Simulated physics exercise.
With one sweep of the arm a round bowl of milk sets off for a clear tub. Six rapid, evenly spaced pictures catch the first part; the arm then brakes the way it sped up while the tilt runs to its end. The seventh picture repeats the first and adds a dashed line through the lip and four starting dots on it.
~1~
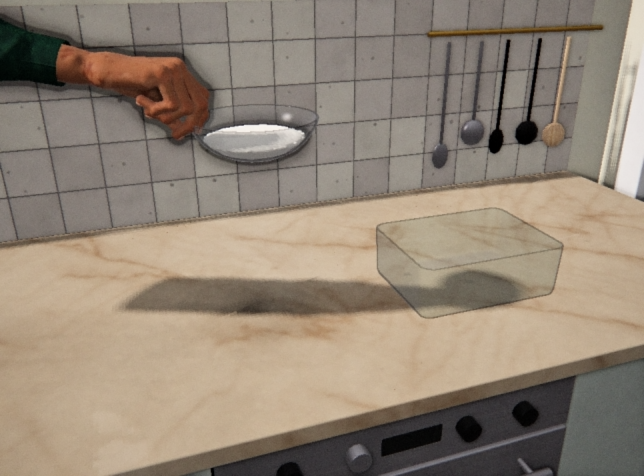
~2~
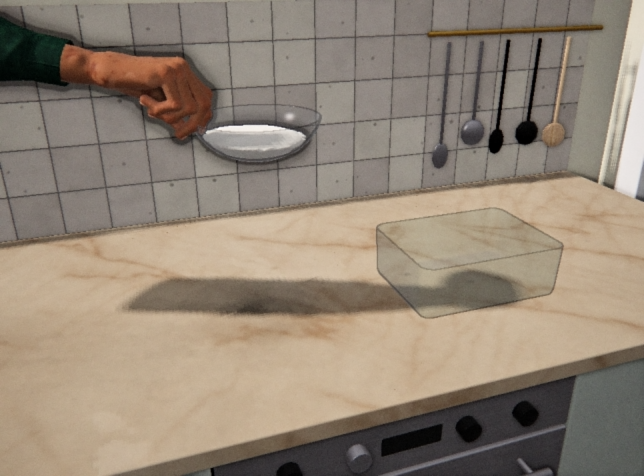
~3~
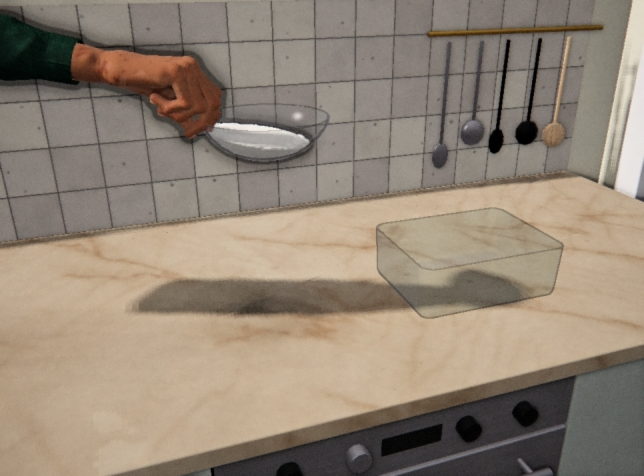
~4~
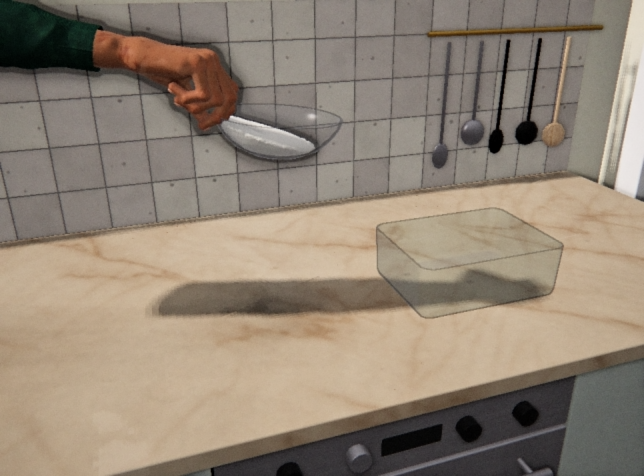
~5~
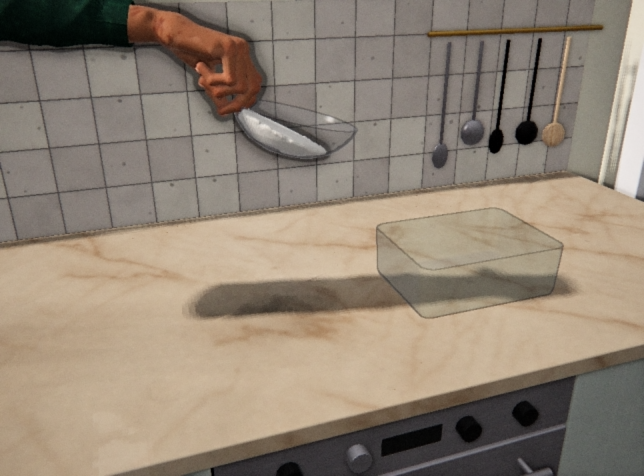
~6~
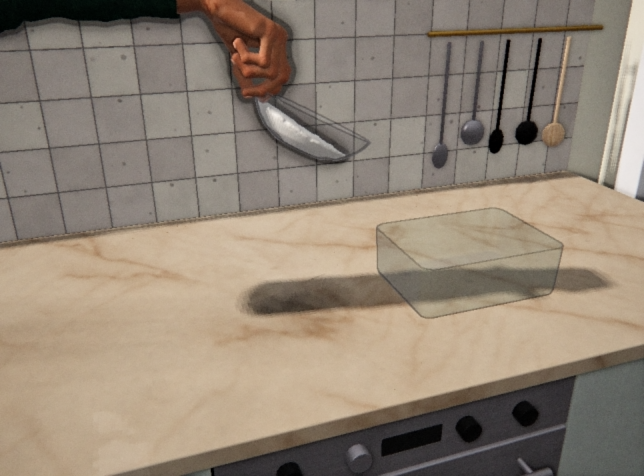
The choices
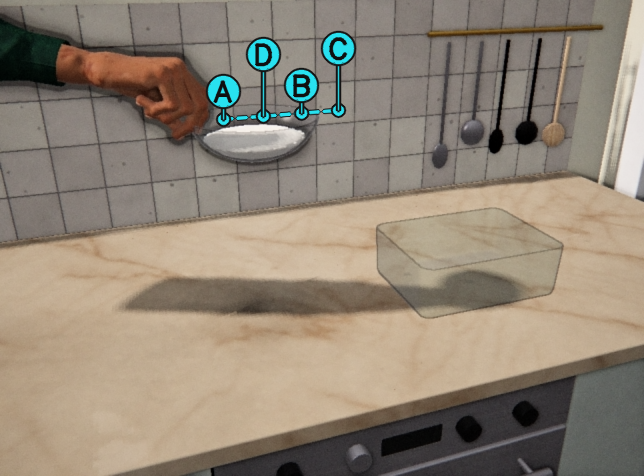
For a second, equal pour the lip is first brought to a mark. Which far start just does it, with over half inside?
That is spot D.
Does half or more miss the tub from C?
No, not at all.
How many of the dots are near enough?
Three of the four.
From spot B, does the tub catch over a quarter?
Yes, it does.
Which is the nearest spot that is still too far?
Spot A.
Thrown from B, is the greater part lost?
No, not at all.
In cyan, A at (223, 119); B at (301, 113); C at (338, 110); D at (263, 116).
With A, about 15 % lands in the tub, 82 % falls short and 4 % goes beside or beyond.
With B, about 76 % lands in the tub, 7 % falls short and 17 % goes beside or beyond.
With C, about 73 % lands in the tub, 6 % falls short and 21 % goes beside or beyond.
With D, about 65 % lands in the tub, 21 % falls short and 13 % goes beside or beyond.
